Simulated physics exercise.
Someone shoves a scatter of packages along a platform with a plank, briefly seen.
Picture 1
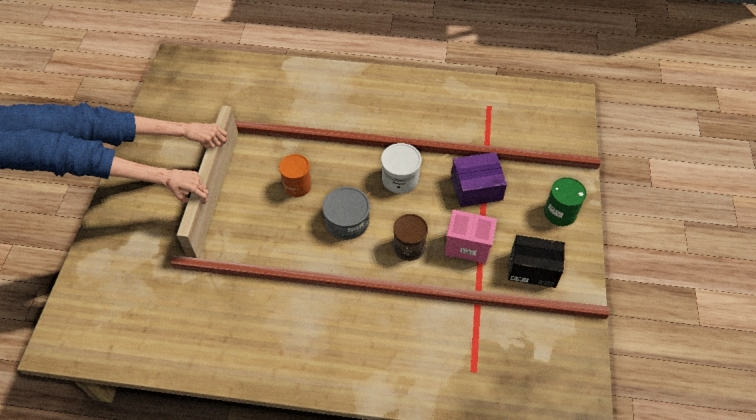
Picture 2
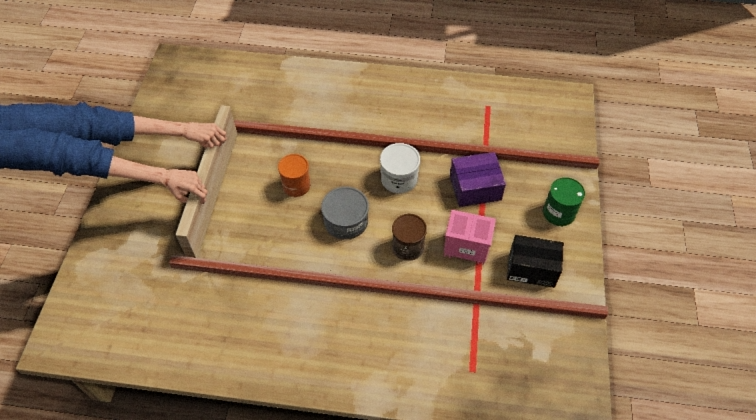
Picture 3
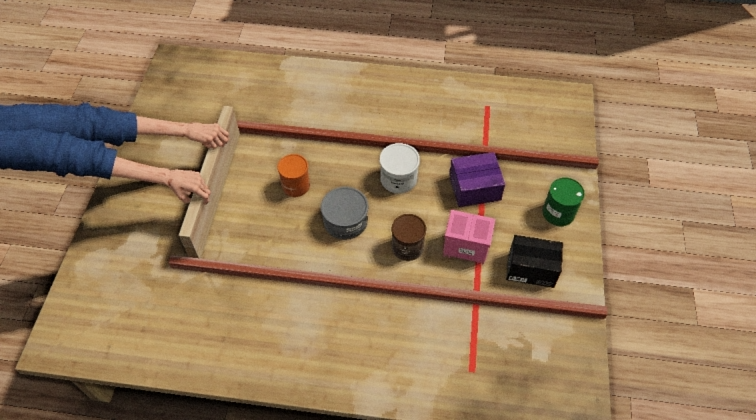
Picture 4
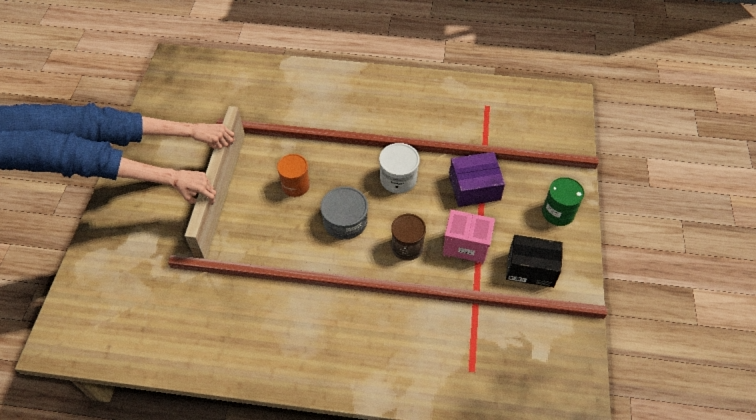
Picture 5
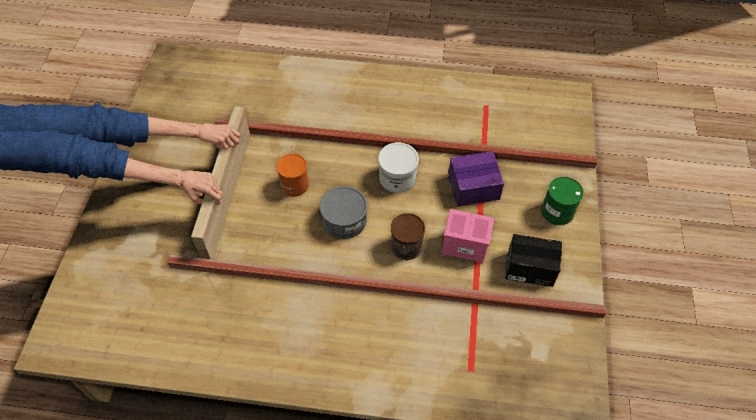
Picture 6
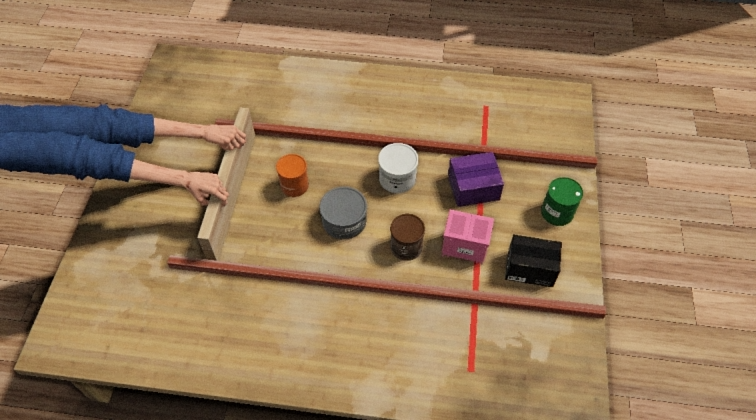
Two hands slowly sliding a wooden plank right along a table toward scattered colourful tubs and boxes, which stay still.
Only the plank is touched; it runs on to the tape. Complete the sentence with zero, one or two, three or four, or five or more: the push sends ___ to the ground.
The push sends zero to the ground.
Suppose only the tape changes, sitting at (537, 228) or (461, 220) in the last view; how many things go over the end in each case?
You'd count 2 the first time and 0 the second.
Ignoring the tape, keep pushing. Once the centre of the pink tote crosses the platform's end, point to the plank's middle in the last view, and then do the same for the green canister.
Approx. (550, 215) for the first, approx. (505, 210) for the second.
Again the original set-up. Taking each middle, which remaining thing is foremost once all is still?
That's the black box.
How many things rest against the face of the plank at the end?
The number is 4.
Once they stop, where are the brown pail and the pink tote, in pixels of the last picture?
Around (495, 263), then around (544, 252).
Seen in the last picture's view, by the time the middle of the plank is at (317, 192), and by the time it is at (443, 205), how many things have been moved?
The first count is 1, and then it's 7.
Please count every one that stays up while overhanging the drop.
So the number is 1.
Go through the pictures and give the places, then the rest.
The first picture shows green canister (565, 202); black box (536, 261); purple box (478, 180); plank (210, 180); tape (483, 223).
The second picture shows black box (535, 261); pink tote (469, 238).
The third picture shows purple box (476, 180); white pail (399, 169).
The fourth picture shows green canister (563, 202); orange pail (294, 176).
The fifth picture shows black box (533, 261); plank (223, 181).
The sixth picture shows green canister (562, 202); black box (533, 261); purple box (475, 179); plank (229, 182); tape (480, 222).
Early on, none off yet; green canister at rest near (562, 202); black box at rest near (533, 261); purple box at rest near (475, 179).
A while later, none off yet; green canister at rest near (562, 202); black box travelled a little near (541, 265); purple box travelled a little near (496, 183).
Finally, the number that fall off is zero.
